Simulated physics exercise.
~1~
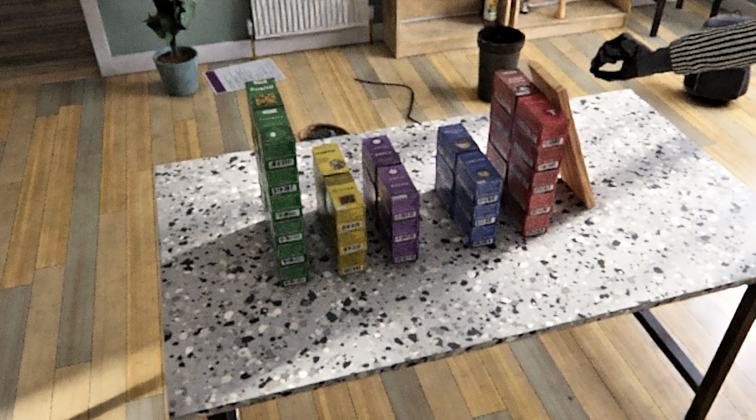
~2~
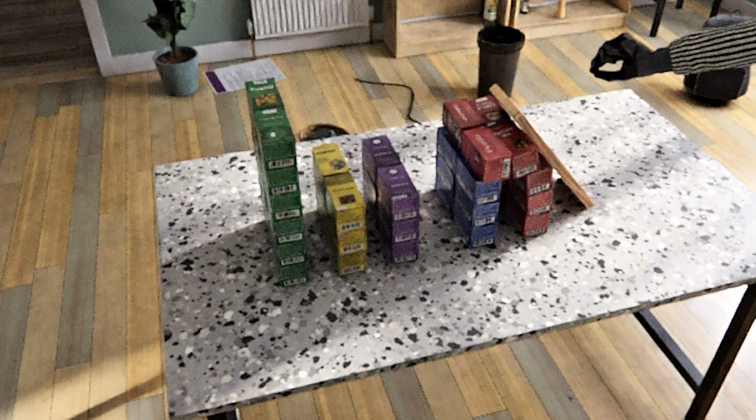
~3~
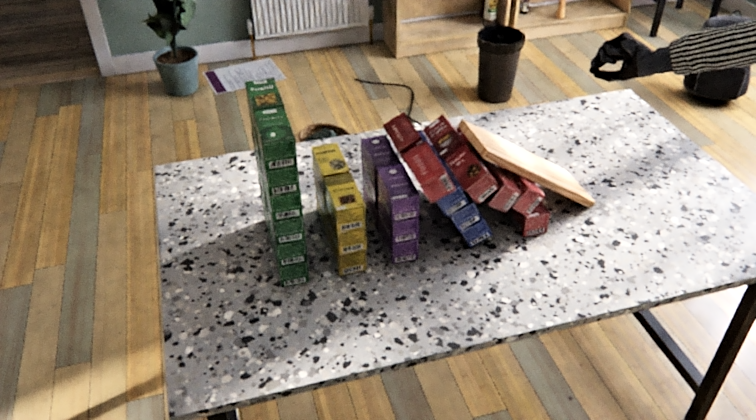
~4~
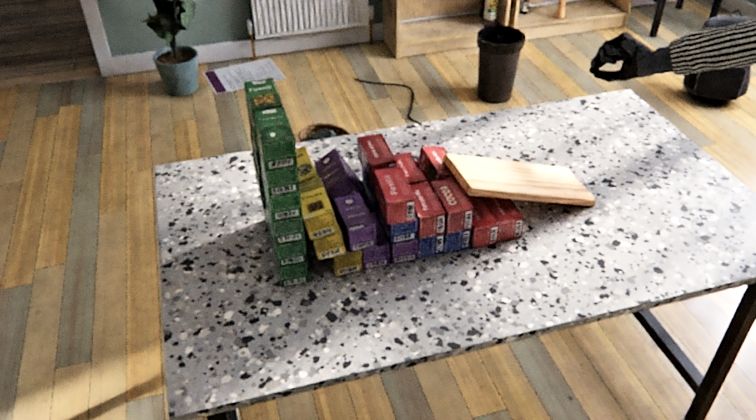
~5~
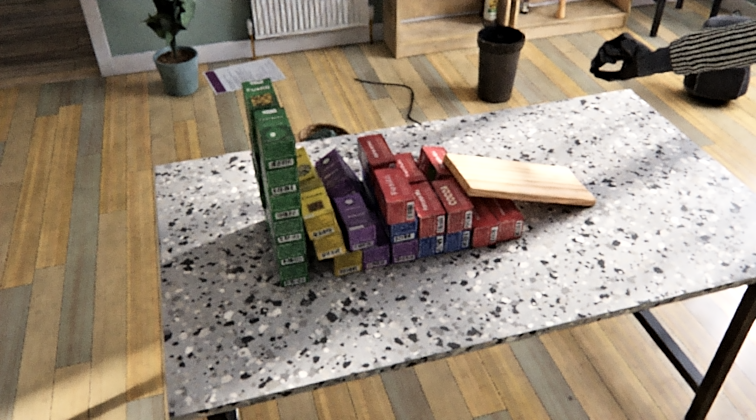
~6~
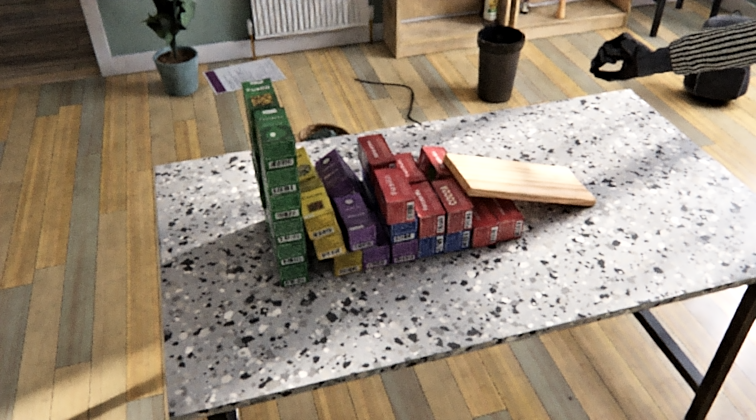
On a speckled table, a leaning board topples red packets leftward, and green ones stay standing.
